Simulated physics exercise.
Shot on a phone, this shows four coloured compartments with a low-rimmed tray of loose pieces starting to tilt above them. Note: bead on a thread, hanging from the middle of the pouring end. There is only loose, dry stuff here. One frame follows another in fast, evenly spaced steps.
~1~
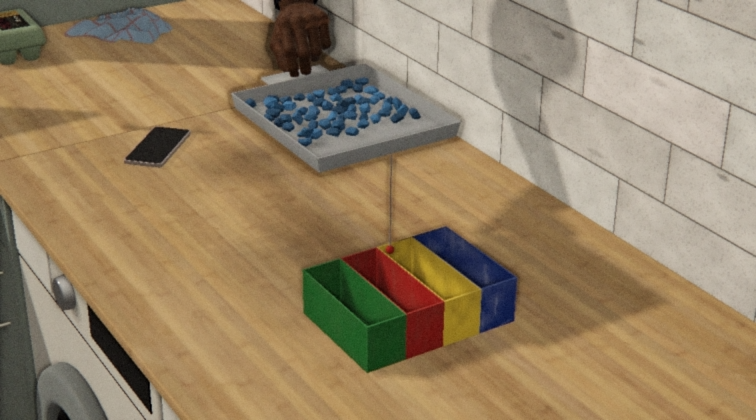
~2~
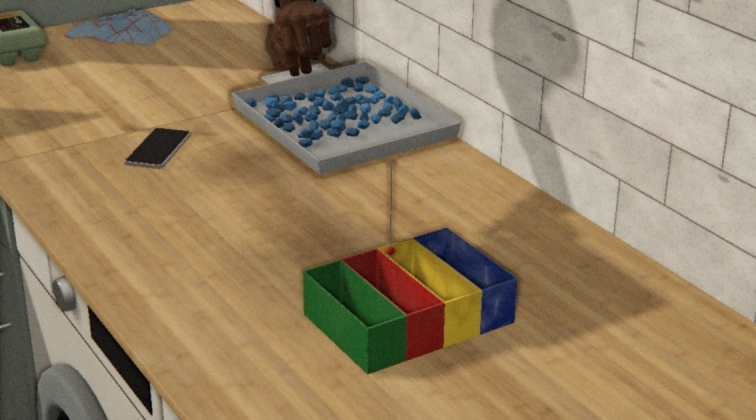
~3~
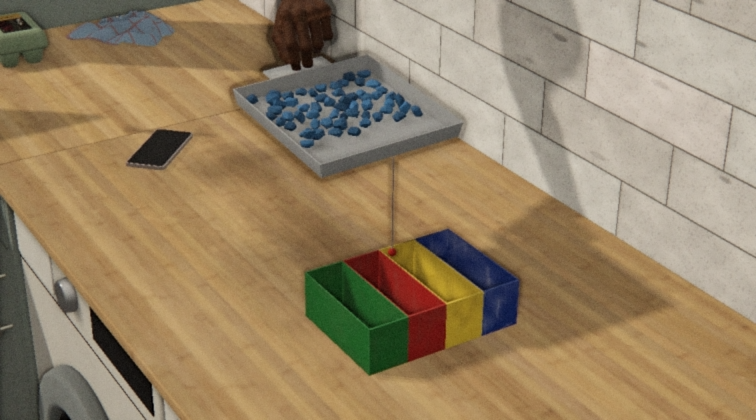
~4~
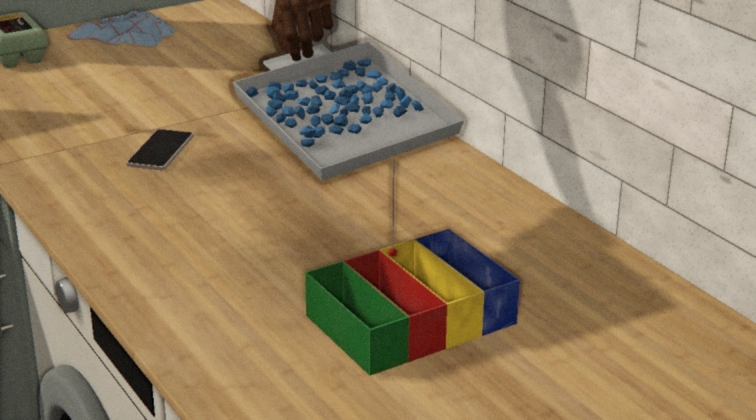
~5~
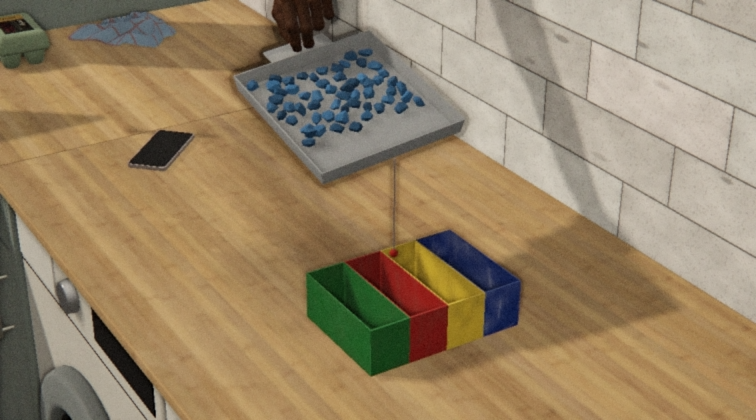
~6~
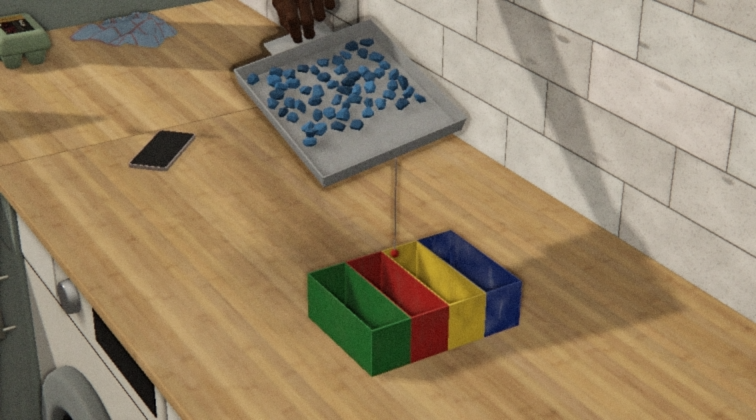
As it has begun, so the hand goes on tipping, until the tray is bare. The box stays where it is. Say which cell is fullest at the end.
The green cell is fullest at the end.
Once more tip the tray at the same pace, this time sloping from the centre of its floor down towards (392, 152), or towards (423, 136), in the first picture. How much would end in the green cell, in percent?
Lab note: Try one about 20 %, try two about 0 %.
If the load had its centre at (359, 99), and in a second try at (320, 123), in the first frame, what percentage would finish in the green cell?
In turn 60 and 70 in a hundred.
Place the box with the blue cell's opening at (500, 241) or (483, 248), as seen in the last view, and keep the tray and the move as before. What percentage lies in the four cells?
Trial 1 near 0 %, trial 2 near 20 %.
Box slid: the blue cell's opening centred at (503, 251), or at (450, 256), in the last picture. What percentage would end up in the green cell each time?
Trial 1 near 10 percent, trial 2 near 70 percent.
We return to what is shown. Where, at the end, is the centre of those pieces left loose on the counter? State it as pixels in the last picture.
Look around pixel (298, 342).
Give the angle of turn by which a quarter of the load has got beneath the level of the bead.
Tilt: Around 90 degrees.
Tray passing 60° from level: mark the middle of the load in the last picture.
The load's middle is around (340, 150).
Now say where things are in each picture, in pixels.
Corners of the pouring end at (319, 156) and (457, 121), level; middle of the load at (341, 110), aquarium stones; bead on its thread at (390, 250); green cell at (386, 339); red cell at (425, 326); yellow cell at (462, 313); blue cell at (498, 301), in the first picture.
Corners of the pouring end at (320, 159) and (457, 122), level; middle of the load at (341, 110), in the second picture.
Corners of the pouring end at (321, 162) and (459, 121), tipped barely, lowest at the left corner; middle of the load at (343, 107), in the third picture.
Corners of the pouring end at (322, 166) and (460, 119), tipped a little, lowest at the left corner; middle of the load at (343, 100), in the fourth picture.
Corners of the pouring end at (323, 171) and (461, 118), tipped a little, lowest at the left corner; middle of the load at (344, 95), in the fifth picture.
Corners of the pouring end at (324, 175) and (462, 117), tipped clearly, lowest at the left corner; middle of the load at (345, 90); green cell at (391, 343); red cell at (429, 330); yellow cell at (467, 317); blue cell at (503, 305), in the sixth picture.
Soon, tray tipped steeply; nearly all on the tray; a stray few falling or outside the box.
A while on, tray tipped right over; about two thirds on the tray; about a quarter in the green cell; a stray few in the red cell; about a quarter falling or outside the box.
Towards the end, tray tipped past a quarter turn; most in the green cell; a small part in the red cell; about a quarter falling or outside the box.
Finally, tray tipped past a quarter turn; most in the green cell; a small part in the red cell; none in the yellow cell; none in the blue cell; about a quarter outside the box.
